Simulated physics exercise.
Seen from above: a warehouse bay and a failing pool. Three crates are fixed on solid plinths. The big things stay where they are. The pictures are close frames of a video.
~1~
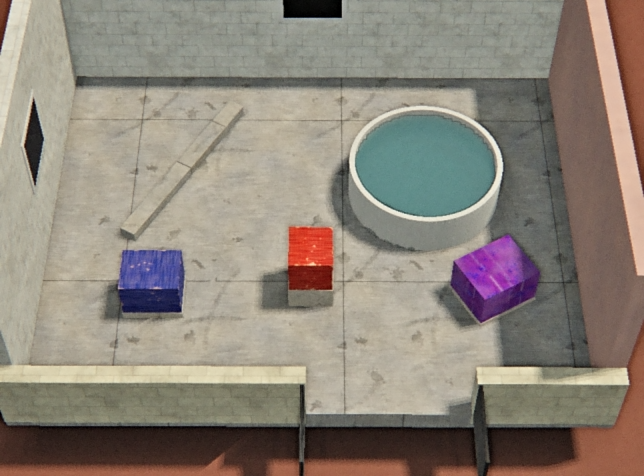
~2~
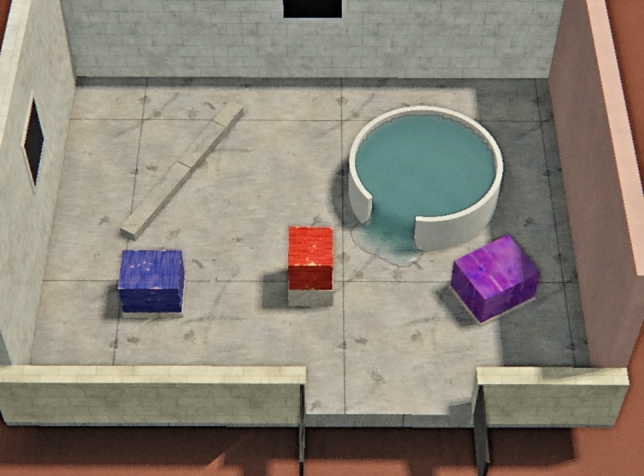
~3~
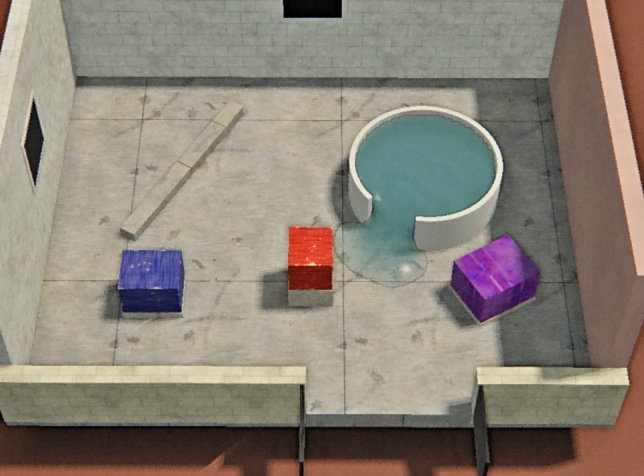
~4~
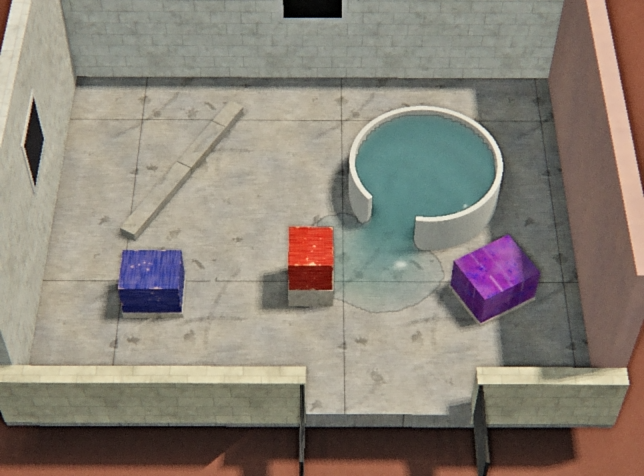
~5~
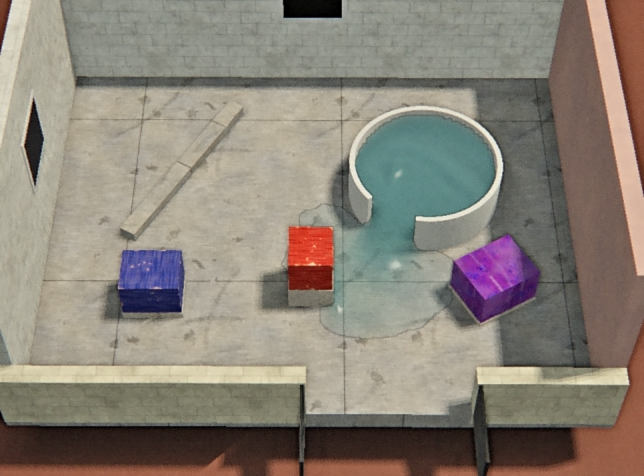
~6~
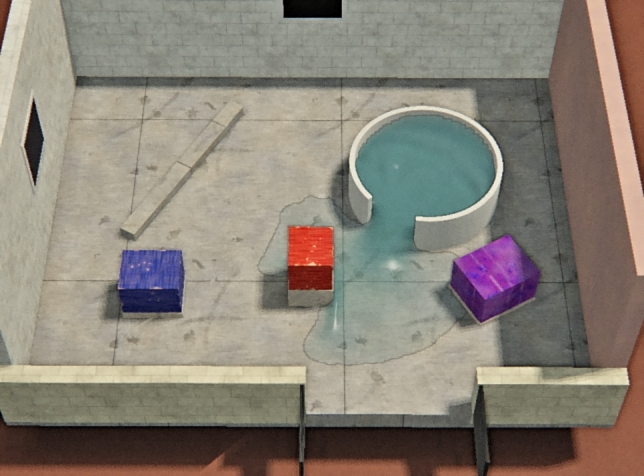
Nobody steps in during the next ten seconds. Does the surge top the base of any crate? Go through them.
One by one: The blue crate keeps dry; the red crate keeps dry; the purple crate keeps dry.
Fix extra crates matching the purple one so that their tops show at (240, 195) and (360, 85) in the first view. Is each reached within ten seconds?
One after the other: Ends up wet, stays dry.
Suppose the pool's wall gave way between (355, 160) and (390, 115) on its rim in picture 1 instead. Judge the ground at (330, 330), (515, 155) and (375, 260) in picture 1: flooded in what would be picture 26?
In turn: Dry, clear, dry.
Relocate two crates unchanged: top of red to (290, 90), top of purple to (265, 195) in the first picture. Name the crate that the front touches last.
That is the red-painted one.
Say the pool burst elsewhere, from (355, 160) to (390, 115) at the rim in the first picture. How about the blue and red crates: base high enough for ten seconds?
Then: Blue crate gets wet, red crate keeps dry.
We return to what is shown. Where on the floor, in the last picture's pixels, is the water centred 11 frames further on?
Roughly at (390, 225).
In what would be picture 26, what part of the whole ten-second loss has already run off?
Some 50 per cent.
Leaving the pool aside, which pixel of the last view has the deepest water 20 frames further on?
Around (335, 272).
A moment on, water covers 20 % of the floor; the blue crate water round its plinth, the red crate water round its plinth, the purple crate water round its plinth.
Next, water covers 30 % of the floor; the blue crate water round its plinth, the red crate water round its plinth, the purple crate water round its plinth.
Then, water covers 35 % of the floor; the blue crate water round its plinth, the red crate water round its plinth, the purple crate water round its plinth.
Later, water covers 45 % of the floor; the blue crate water round its plinth, the red crate water round its plinth, the purple crate water round its plinth.
In the end, water covers 60 % of the floor; the blue crate stayed above the water, the red crate stayed above the water, the purple crate stayed above the water.
